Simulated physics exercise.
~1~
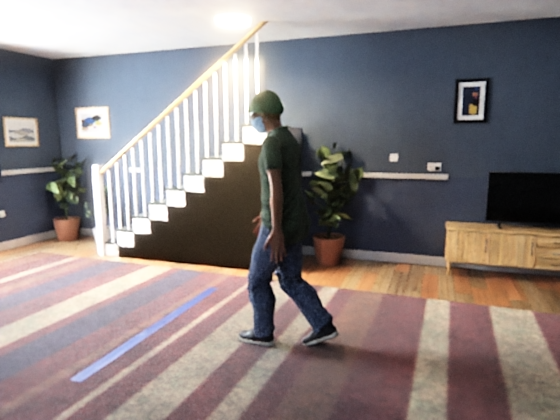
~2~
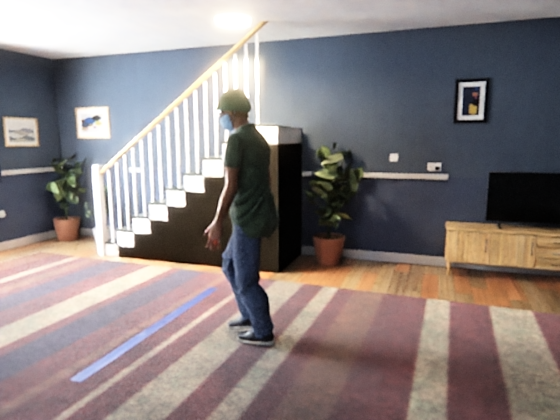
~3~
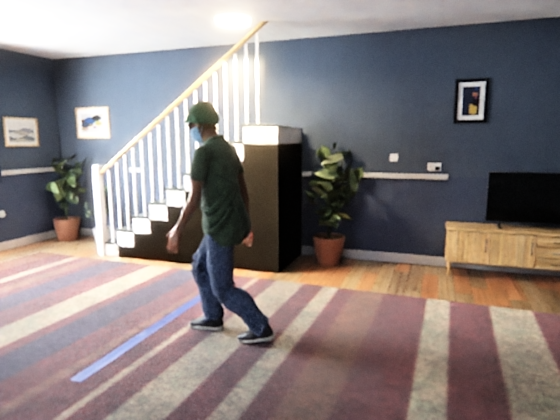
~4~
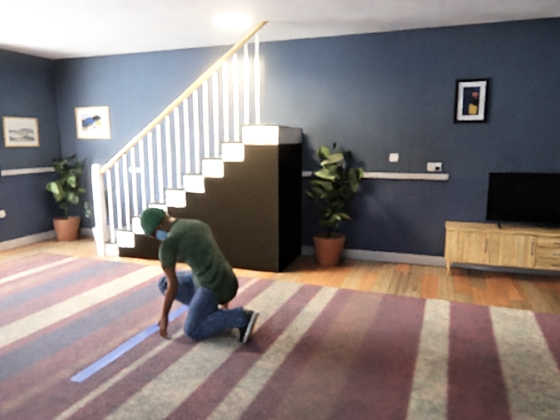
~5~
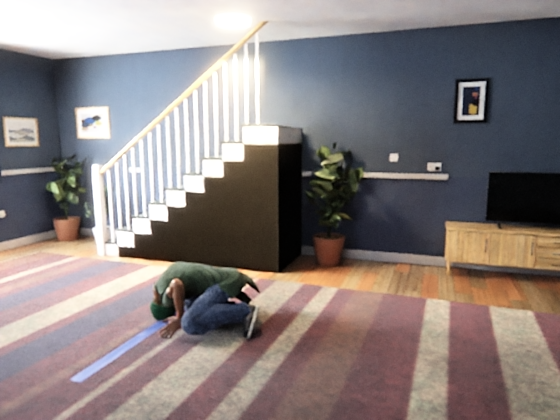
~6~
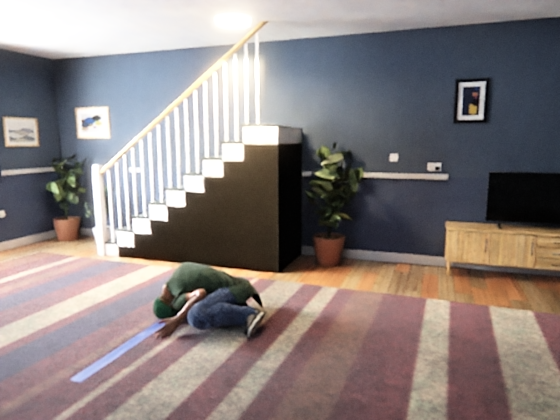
In a living room, a shopper walks left, kneels and curls down beside blue tape.
